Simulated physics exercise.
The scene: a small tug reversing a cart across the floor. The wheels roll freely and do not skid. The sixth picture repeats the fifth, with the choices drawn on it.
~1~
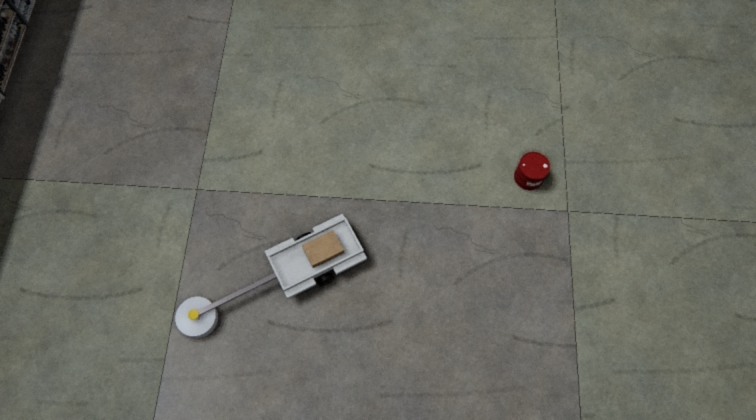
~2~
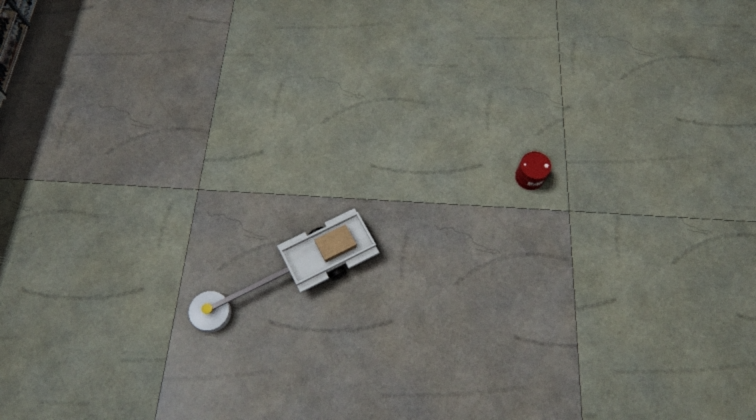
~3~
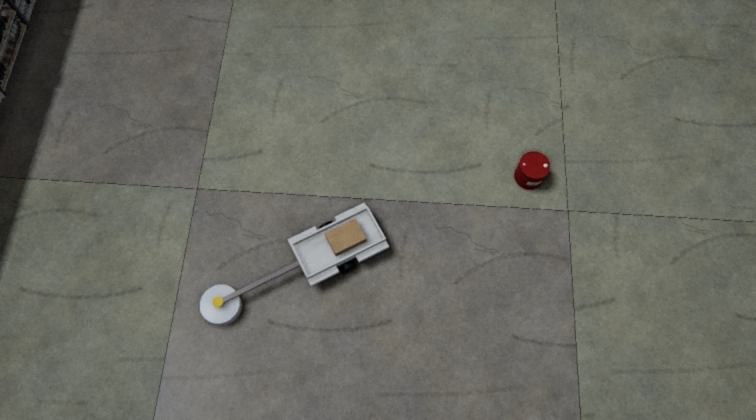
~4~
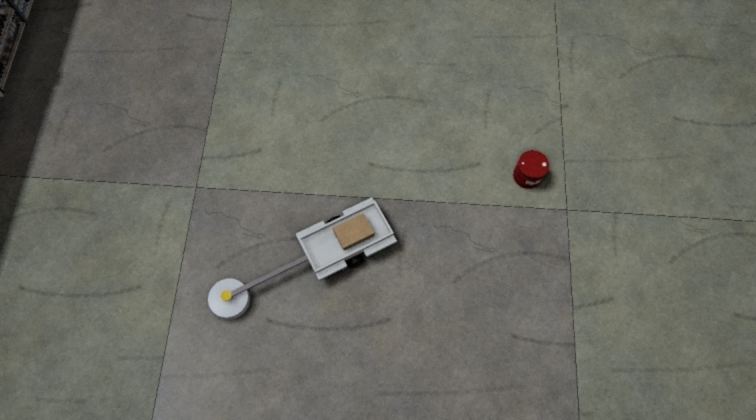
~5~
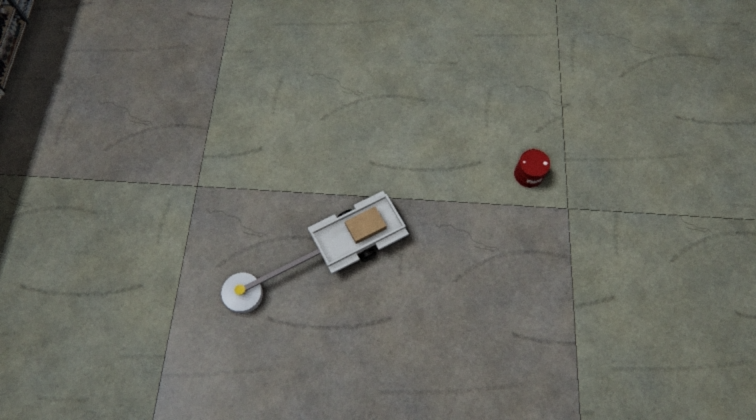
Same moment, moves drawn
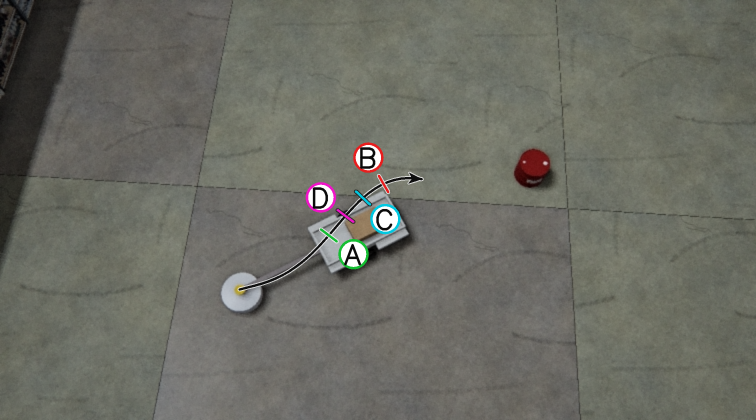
A small round robot slowly pushes a white cart up and right across the floor.
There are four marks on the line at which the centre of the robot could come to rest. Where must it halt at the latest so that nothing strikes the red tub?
D is the last safe stop.
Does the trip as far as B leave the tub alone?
For that mark, no.
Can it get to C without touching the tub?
No.
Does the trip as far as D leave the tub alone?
Yes.
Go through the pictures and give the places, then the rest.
Red tub (528, 177); robot (196, 317); white cart (316, 255), in the first frame.
Robot (209, 311); white cart (328, 249); red tub (530, 177), in the second frame.
Robot (220, 304); white cart (338, 243); red tub (529, 177), in the third frame.
Robot (229, 298); white cart (346, 237); red tub (528, 176), in the fourth frame.
Robot (242, 292); white cart (358, 231); red tub (529, 175), in the fifth frame.
On the marked copy, A at (329, 235); B at (383, 184); C at (363, 198); D at (346, 216); the route from (240, 289) via (336, 226) to (422, 179).
Taking D. A third of the way, robot (286, 277), cart (396, 210).
Two thirds of the way, robot (322, 248), cart (433, 190).
When it is over, robot (346, 220), cart (463, 178); nothing has been touched.
As for the rest, A is safe but short; B is too far, the tub has been hit; C is too far, the tub has been hit.
